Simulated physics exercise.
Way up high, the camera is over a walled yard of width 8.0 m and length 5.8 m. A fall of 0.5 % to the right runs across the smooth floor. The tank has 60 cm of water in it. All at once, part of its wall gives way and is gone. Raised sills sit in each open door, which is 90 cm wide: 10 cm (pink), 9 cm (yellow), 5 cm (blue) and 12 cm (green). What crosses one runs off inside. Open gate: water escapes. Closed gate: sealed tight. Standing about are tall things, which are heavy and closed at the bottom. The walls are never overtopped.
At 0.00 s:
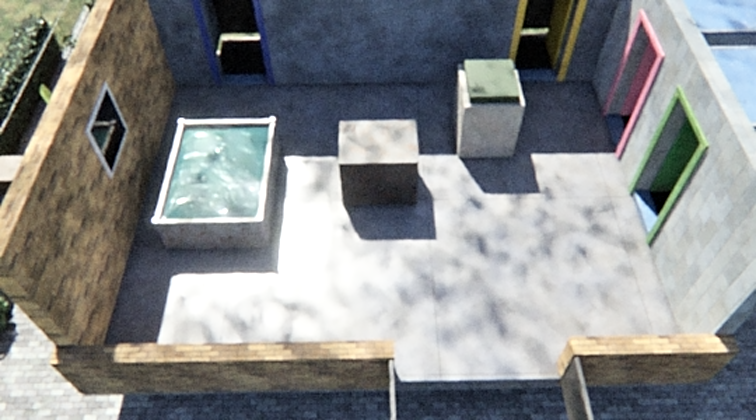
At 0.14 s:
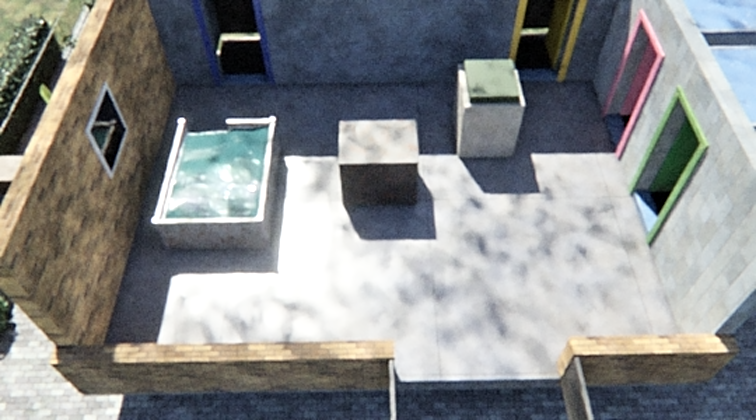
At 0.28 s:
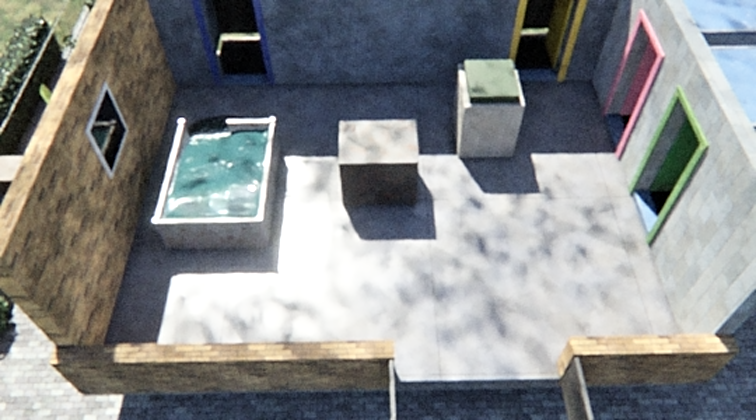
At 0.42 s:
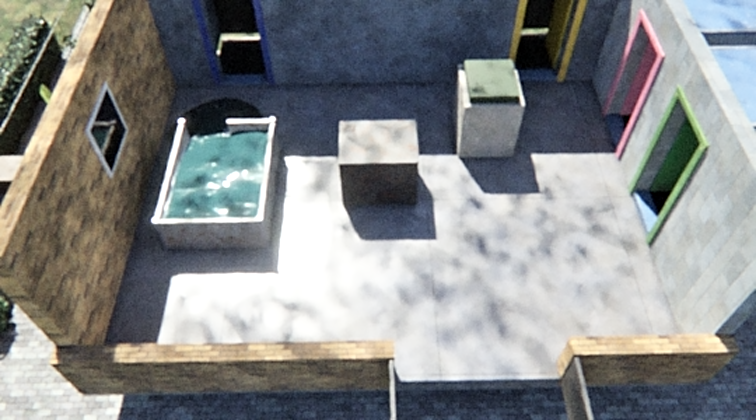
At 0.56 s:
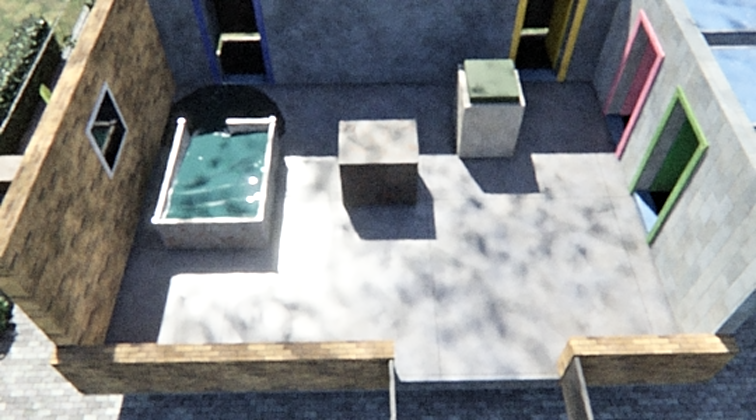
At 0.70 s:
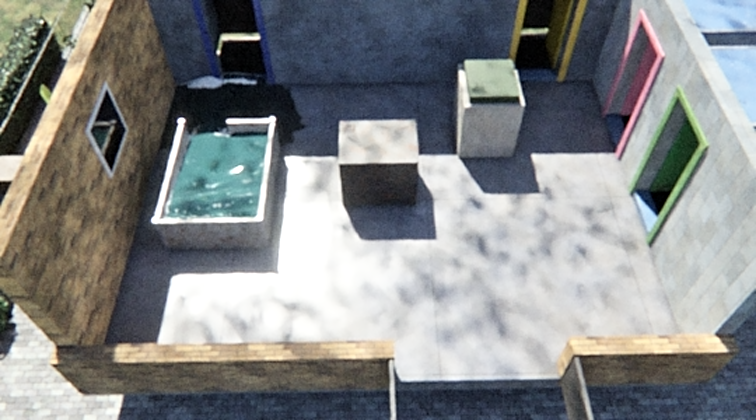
A walled yard with brick and grey walls and a pale, shadow-dappled floor is seen from high above by a still camera. A white-rimmed tank of green-blue water stands at left, a brown block in the middle and a green-topped pale block behind it, with blue, yellow, pink and green doorways around. The tank's far side vanishes, and water pours out, spreading darkly across the floor toward the back wall.
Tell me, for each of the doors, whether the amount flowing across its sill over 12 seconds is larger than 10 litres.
Outcome: The pink door falls short of the limit. The yellow door falls short of the limit. The blue door surpasses the limit. The green door falls short of the limit.
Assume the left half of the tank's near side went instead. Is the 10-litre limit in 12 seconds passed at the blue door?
So, blue door: Within bounds.
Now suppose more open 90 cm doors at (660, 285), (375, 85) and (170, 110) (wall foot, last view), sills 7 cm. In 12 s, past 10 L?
Note, doorways in listed order: Stays short, stays short, goes beyond.
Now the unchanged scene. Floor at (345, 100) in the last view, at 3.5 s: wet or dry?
By then the spot is drenched.
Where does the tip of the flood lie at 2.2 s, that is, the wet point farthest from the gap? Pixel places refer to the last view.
Point: Roughly (412, 88) in the last view.
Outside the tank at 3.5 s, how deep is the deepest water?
It tops out at some 20 cm.
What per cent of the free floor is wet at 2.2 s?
Roughly 10 % of the floor.
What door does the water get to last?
Door: Green.
After 1.4 s water covers 10 % of the floor and is deepest (40 cm) near (176, 91); pink door not reached, yellow door not reached, blue door 15 cm at the sill, 67 L in, green door not reached.
After 2.2 s water covers 10 % of the floor and is deepest (29 cm) near (199, 110); pink door not reached, yellow door not reached, blue door 22 cm at the sill, 177 L in, green door not reached.
After 3.5 s water covers 25 % of the floor and is deepest (20 cm) near (204, 90); pink door not reached, yellow door not reached, blue door 18 cm at the sill, 298 L in, green door not reached.
After 7.0 s water covers 45 % of the floor and is deepest (12 cm) near (168, 117); pink door 4 cm at the sill, 0 L in, yellow door 4 cm at the sill, 0 L in, blue door 11 cm at the sill, 452 L in, green door not reached.
After 12.0 s water covers 85 % of the floor and is deepest (6 cm) near (188, 117); pink door 4 cm at the sill, 0 L in, yellow door 3 cm at the sill, 0 L in, blue door 6 cm at the sill, 497 L in, green door 2 cm at the sill, 0 L in.
